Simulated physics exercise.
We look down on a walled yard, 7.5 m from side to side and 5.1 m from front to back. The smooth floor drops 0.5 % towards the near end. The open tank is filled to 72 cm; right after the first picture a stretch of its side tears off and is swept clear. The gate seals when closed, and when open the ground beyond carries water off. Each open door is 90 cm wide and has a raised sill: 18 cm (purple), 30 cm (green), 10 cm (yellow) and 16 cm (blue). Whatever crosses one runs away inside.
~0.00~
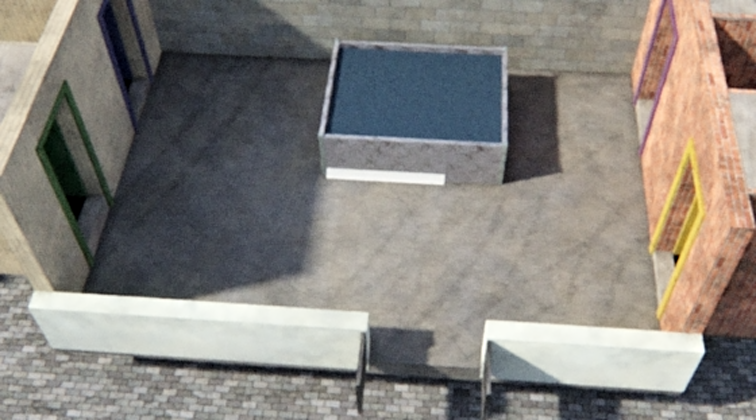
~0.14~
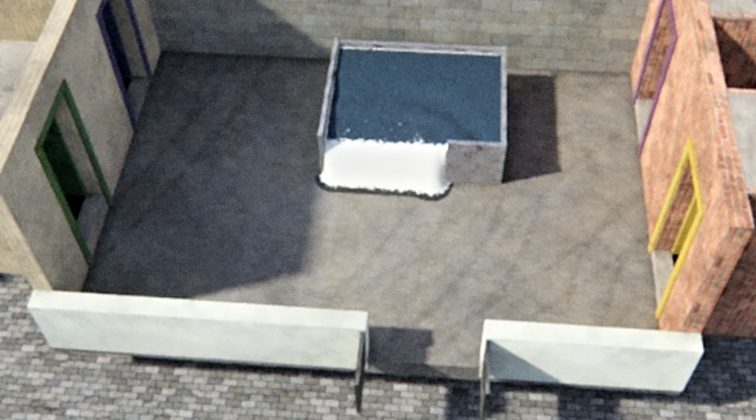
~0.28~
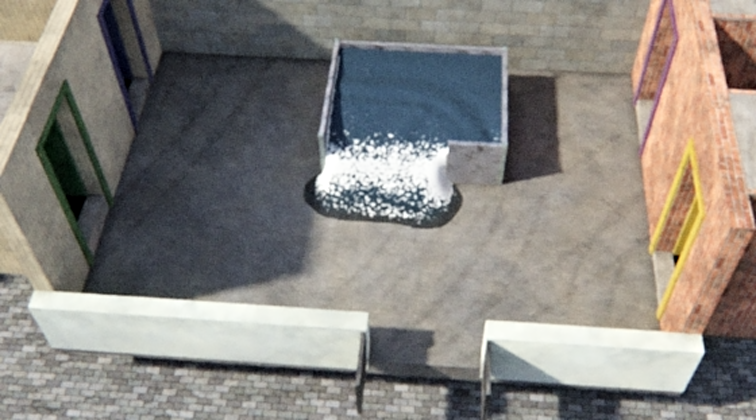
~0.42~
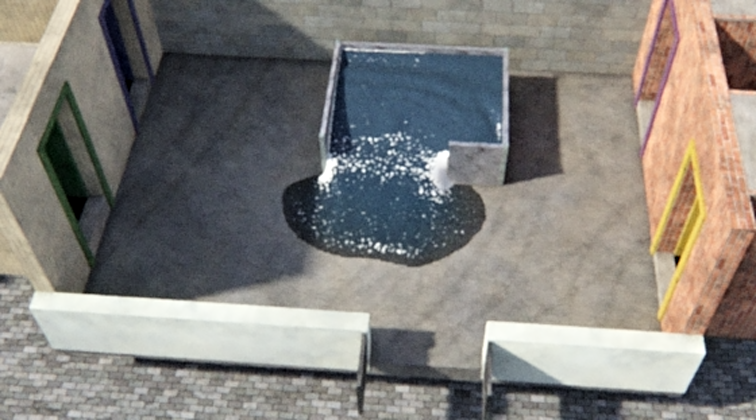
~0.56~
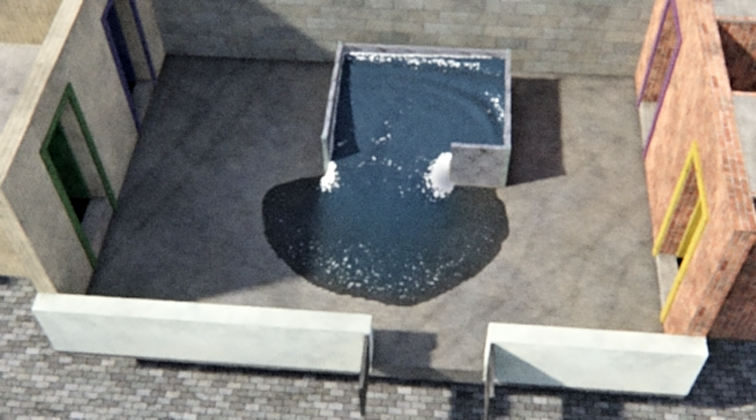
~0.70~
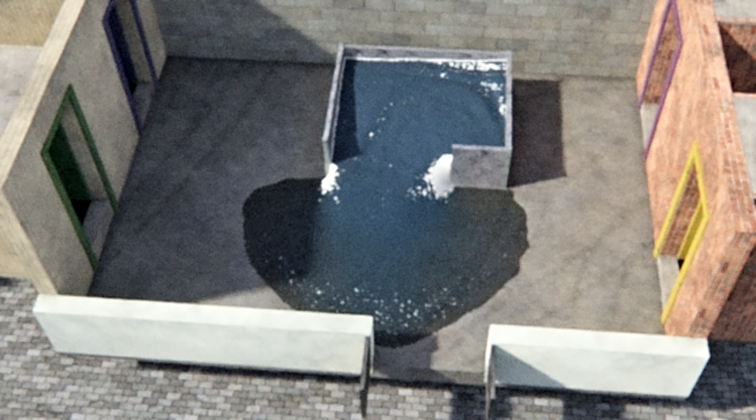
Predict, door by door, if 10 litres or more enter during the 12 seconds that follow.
Within that time: At the purple door it keeps below the limit; at the green door it does not reach the limit; at the yellow door it stays under the limit; at the blue door it keeps below the limit.
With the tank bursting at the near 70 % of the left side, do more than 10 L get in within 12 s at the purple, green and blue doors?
Then: Purple below, green below, blue over.
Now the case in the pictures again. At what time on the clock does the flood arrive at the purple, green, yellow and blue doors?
Arrival: Purple 4.5 s, green 2.4 s, yellow 2.6 s, blue 3.2 s.
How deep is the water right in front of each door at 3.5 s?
In cm: Purple 0, green 21, yellow 5, blue 4.
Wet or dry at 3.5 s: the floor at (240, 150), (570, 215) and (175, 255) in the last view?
In turn: Still dry, not reached, wet.
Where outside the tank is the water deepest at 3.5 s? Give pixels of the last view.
Near (77, 327).
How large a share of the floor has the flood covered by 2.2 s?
About 40 per cent.
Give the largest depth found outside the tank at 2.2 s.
Up to some 49 cm.
After 1.4 s water covers 35 % of the floor and is deepest (42 cm) near (327, 344); purple door not reached, green door not reached, yellow door not reached, blue door not reached.
After 2.2 s water covers 40 % of the floor and is deepest (49 cm) near (77, 327); purple door not reached, green door not reached, yellow door not reached, blue door not reached.
After 3.5 s water covers 55 % of the floor and is deepest (32 cm) near (77, 327); purple door not reached, green door 21 cm at the sill, 0 L in, yellow door 5 cm at the sill, 0 L in, blue door 4 cm at the sill, 0 L in.
After 7.0 s water covers 90 % of the floor and is deepest (14 cm) near (328, 89); purple door 2 cm at the sill, 0 L in, green door 10 cm at the sill, 0 L in, yellow door 5 cm at the sill, 0 L in, blue door 8 cm at the sill, 0 L in.
After 12.0 s water covers 100 % of the floor and is deepest (11 cm) near (285, 341); purple door 6 cm at the sill, 0 L in, green door 6 cm at the sill, 0 L in, yellow door 4 cm at the sill, 0 L in, blue door 8 cm at the sill, 0 L in.
